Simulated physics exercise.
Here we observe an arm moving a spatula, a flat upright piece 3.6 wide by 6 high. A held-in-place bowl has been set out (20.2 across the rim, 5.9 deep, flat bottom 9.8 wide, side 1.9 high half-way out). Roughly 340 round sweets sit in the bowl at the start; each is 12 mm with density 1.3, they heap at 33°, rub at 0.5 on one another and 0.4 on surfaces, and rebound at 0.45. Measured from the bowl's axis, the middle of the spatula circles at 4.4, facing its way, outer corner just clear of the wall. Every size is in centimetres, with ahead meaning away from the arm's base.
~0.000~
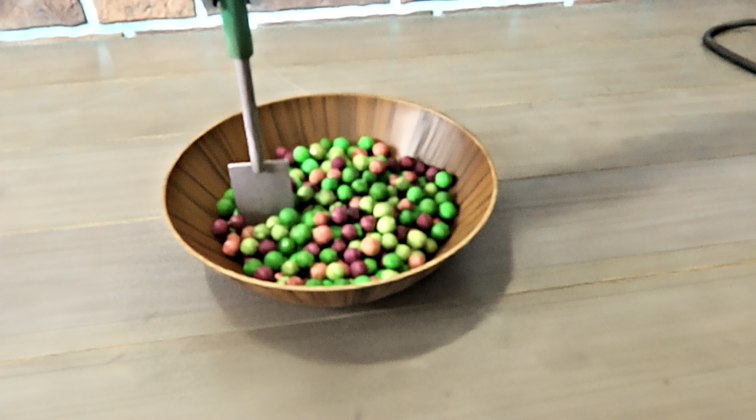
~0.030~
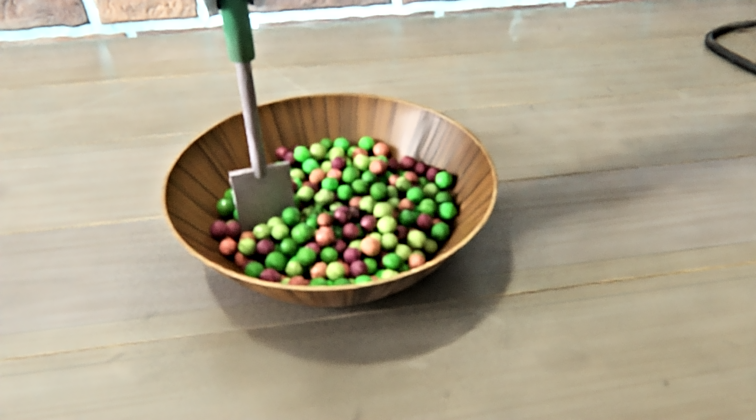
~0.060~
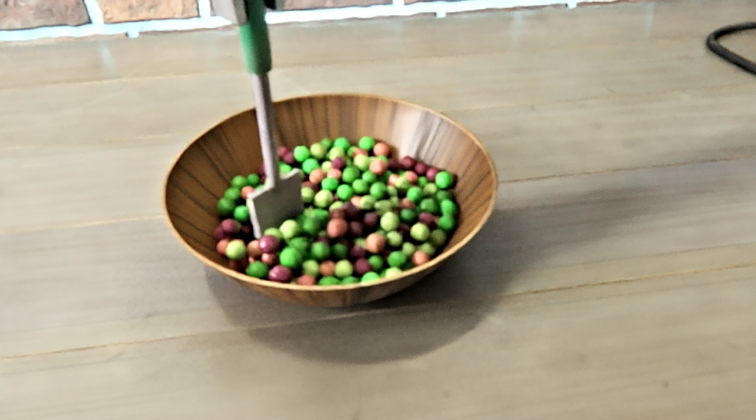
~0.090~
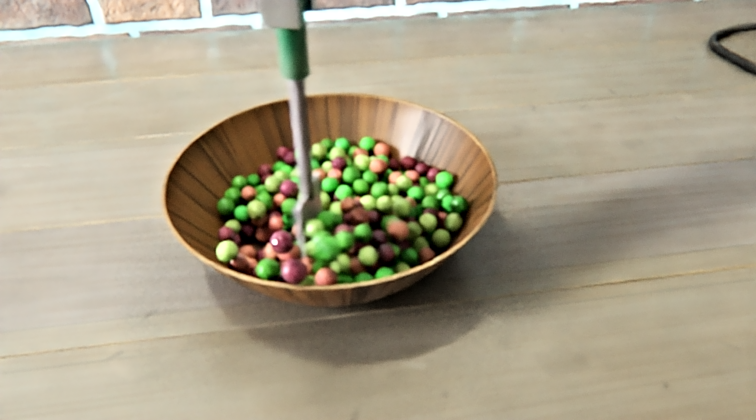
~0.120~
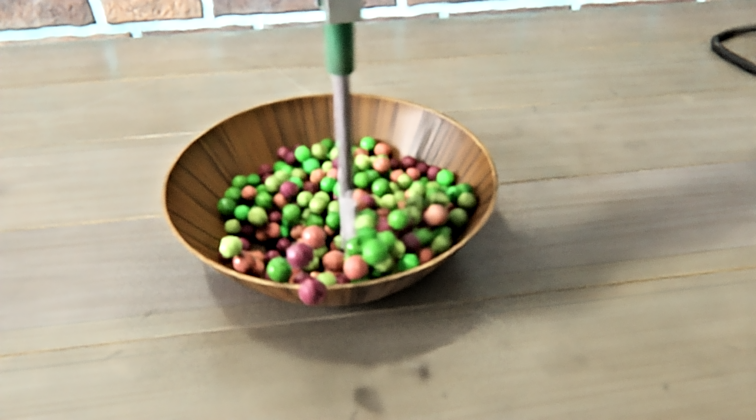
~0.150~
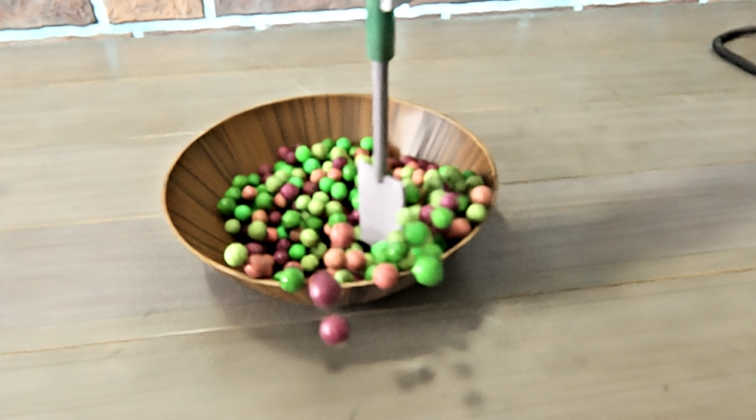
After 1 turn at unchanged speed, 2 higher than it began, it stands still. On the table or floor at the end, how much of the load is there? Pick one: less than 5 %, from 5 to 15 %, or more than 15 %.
More than 15 %.
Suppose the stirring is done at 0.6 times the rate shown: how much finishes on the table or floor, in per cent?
Roughly 5 per cent.
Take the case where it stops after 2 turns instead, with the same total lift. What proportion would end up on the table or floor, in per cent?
Roughly 30 per cent.
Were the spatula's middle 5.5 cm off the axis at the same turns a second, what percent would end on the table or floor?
In that case some 15 %.
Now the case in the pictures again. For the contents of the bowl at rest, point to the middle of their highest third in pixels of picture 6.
Close to (300, 199).
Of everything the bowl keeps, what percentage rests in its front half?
About 45 %.
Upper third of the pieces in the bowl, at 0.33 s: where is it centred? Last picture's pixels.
I'd point to about (288, 141).
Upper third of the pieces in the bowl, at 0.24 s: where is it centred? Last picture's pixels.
About (409, 138).
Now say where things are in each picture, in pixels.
In the first picture, spatula neck at (255, 142), 0° round; upper third of the load around (342, 202), from x 220 to 445, top at y 145; 335 in the bowl.
In the second picture, spatula neck at (256, 147), 11° round; upper third of the load around (337, 206), from x 220 to 445, top at y 145.
In the third picture, spatula neck at (272, 161), 39° round; upper third of the load around (336, 221), from x 225 to 450, top at y 145.
In the fourth picture, spatula neck at (305, 168), 68° round; upper third of the load around (345, 225), from x 225 to 460, top at y 145.
In the fifth picture, spatula neck at (346, 165), 97° round; upper third of the load around (379, 220), from x 225 to 465, top at y 145; 332 in the bowl, 3 in flight or on the tool.
In the sixth picture, spatula neck at (381, 150), 126° round; upper third of the load around (412, 210), from x 225 to 480, top at y 145; 328 in the bowl, 7 in flight or on the tool.
By 0.24 s, 212° round, highest piece 11 above the table; 304 in the bowl, 4 on the table or floor, 27 in flight or on the tool.
By 0.33 s, 298° round, highest piece 11 above the table; 274 in the bowl, 27 on the table or floor, 34 in flight or on the tool.
By 0.57 s, 0° round, highest piece 5 above the table; 253 in the bowl, 82 on the table or floor.
By 1.27 s, 0° round, highest piece 5 above the table; 253 in the bowl, 82 on the table or floor.
Final count, 253 in the bowl, 82 on the table or floor. That is 24 % on the table or floor.
